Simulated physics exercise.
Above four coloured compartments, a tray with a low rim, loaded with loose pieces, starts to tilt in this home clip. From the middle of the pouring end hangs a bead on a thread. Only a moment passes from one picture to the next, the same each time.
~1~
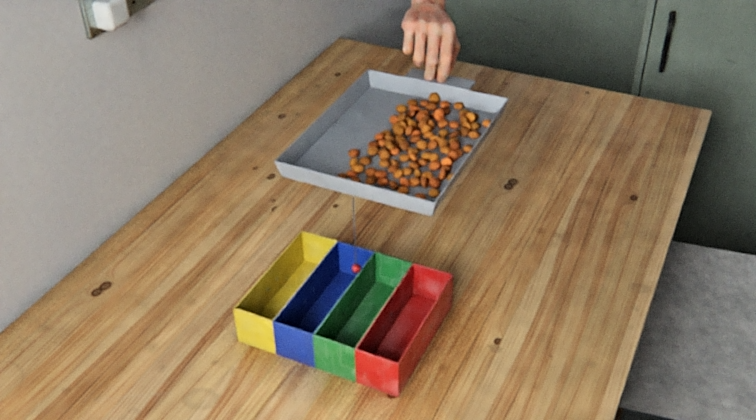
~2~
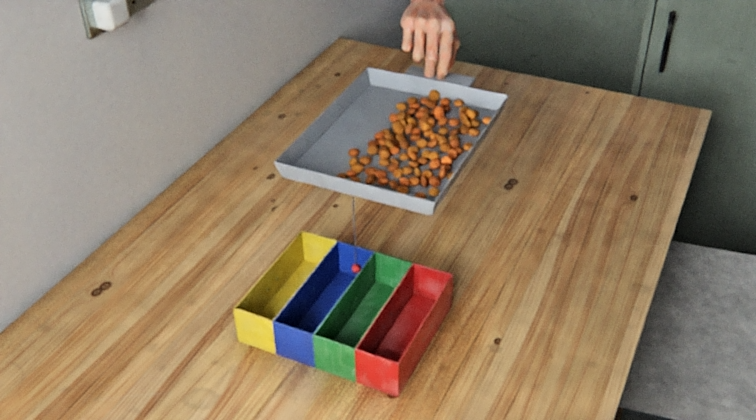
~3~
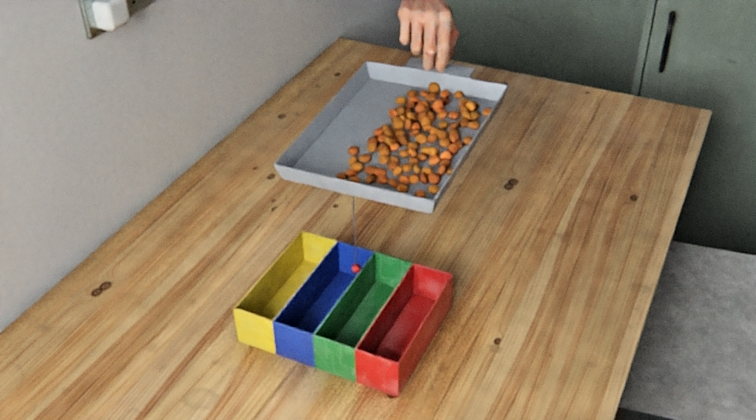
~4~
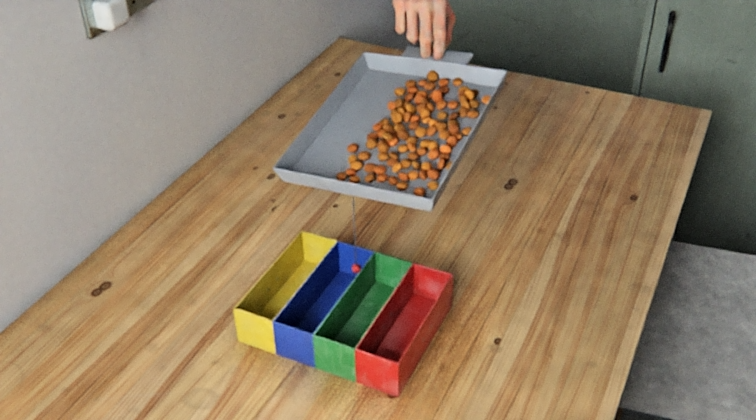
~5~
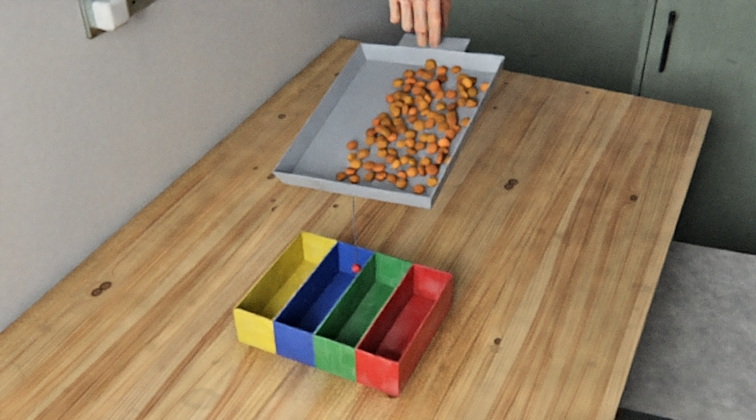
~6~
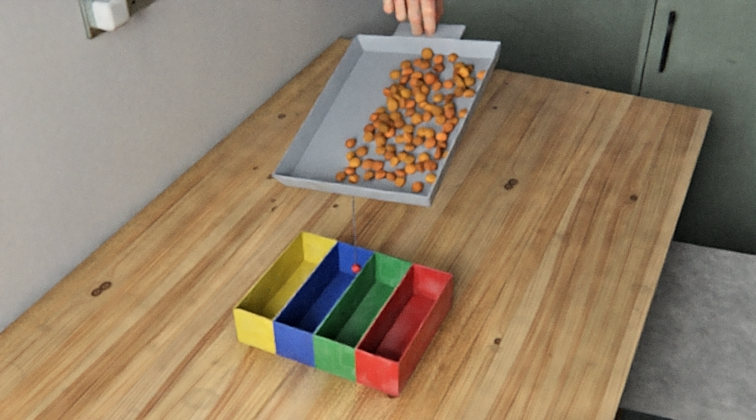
A hand slowly raises the back of a gray tray of orange-brown pieces above four coloured compartments.
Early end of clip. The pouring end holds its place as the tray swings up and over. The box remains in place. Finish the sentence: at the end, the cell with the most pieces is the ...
... Yellow one.
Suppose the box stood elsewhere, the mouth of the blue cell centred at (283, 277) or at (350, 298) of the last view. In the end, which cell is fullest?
So it's the blue cell for the first shift and the yellow one for the second.
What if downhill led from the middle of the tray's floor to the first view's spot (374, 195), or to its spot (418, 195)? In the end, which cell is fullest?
The red one, then the red cell.
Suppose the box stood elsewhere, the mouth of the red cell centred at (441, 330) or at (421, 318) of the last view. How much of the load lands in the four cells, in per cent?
Close to 30 in a hundred, then close to 60 in a hundred.
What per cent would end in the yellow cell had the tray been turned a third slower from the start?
Roughly 70%.
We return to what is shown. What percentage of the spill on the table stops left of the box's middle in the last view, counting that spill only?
About 100 per cent.
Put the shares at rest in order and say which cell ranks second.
That's that blue cell.
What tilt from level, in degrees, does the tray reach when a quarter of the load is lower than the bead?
About 80 degrees.
Soon, tray tipped steeply; nearly all on the tray; a stray few falling or outside the box.
A while on, tray tipped past a quarter turn; a small part on the tray; about a third in the yellow cell; a small part in the blue cell; about a third falling or outside the box.
Towards the end, tray tipped past a quarter turn; about half in the yellow cell; about a quarter in the blue cell; about a quarter falling or outside the box.
Finally, tray tipped past a quarter turn; about half in the yellow cell; about a quarter in the blue cell; none in the red cell; none in the green cell; about a quarter outside the box.
